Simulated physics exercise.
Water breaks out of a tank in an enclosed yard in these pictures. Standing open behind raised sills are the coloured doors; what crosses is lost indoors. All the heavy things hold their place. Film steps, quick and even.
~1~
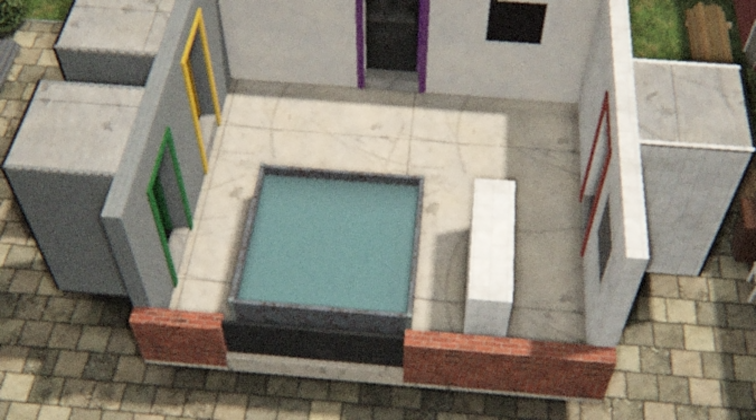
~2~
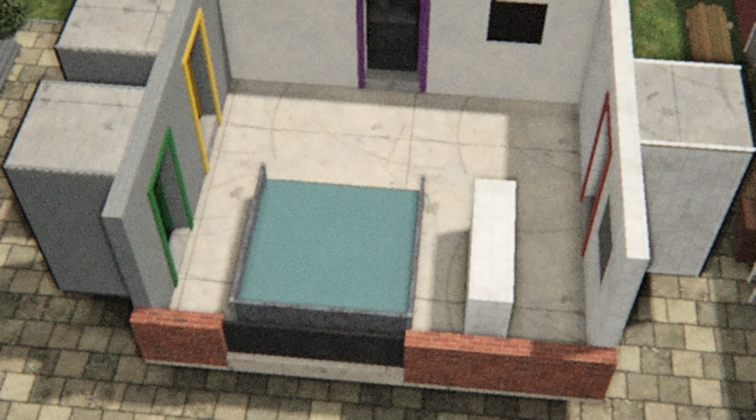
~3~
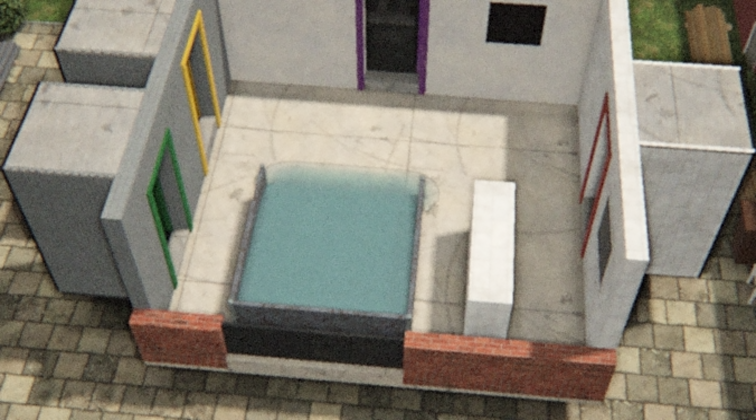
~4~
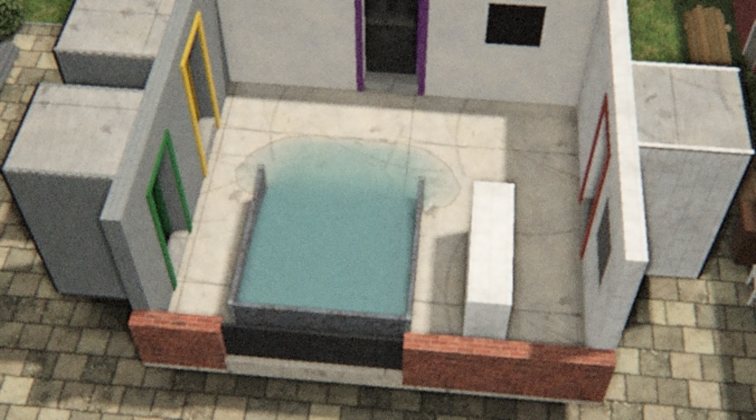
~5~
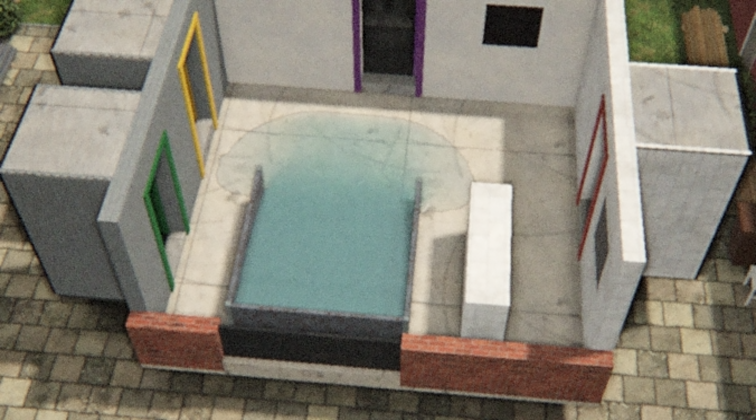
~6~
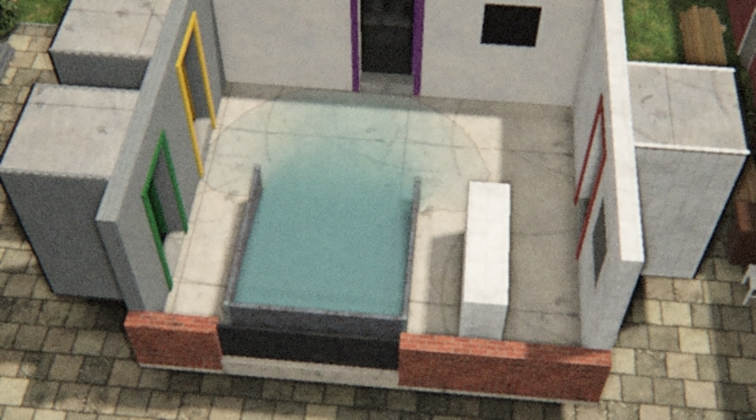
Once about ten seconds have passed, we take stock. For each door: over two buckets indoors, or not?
The yellow door will pass two buckets at most. The green door will pass more than two buckets. The purple door will pass more than two buckets. The red door will pass two buckets at most.
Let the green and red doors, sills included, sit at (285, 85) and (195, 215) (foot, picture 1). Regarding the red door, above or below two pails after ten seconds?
Well, the red door doesn't reach it.
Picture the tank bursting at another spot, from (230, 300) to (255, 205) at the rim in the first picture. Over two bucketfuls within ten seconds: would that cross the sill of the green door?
Green door: Over the line.
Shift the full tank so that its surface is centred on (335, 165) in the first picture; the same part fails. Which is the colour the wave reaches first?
It would be the one in purple.
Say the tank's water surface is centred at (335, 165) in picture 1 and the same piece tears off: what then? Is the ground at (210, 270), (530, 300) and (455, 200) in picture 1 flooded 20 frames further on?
In order: Submerged, submerged, untouched.
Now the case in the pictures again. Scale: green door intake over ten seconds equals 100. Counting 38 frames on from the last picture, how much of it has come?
Some 5 in a hundred.
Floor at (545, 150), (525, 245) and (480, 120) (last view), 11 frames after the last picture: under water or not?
In that order the points end up soaked, high and dry and soaked.
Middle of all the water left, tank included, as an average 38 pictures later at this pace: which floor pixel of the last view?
Close to (389, 218).
A moment on, water covers 45 % of the floor; the yellow door wet at the sill, nothing in, the green door not reached, the purple door over two buckets in, the red door not reached.
Next, water covers 50 % of the floor; the yellow door wet at the sill, nothing in, the green door not reached, the purple door far over two buckets in, the red door not reached.
Then, water covers 75 % of the floor; the yellow door wet at the sill, nothing in, the green door wet at the sill, nothing in, the purple door far over two buckets in, the red door wet at the sill, nothing in.
Later, water covers 95 % of the floor; the yellow door wet at the sill, nothing in, the green door under two buckets in, the purple door far over two buckets in, the red door wet at the sill, nothing in.
In the end, water covers 95 % of the floor; the yellow door wet at the sill, nothing in, the green door far over two buckets in, the purple door far over two buckets in, the red door under two buckets in.
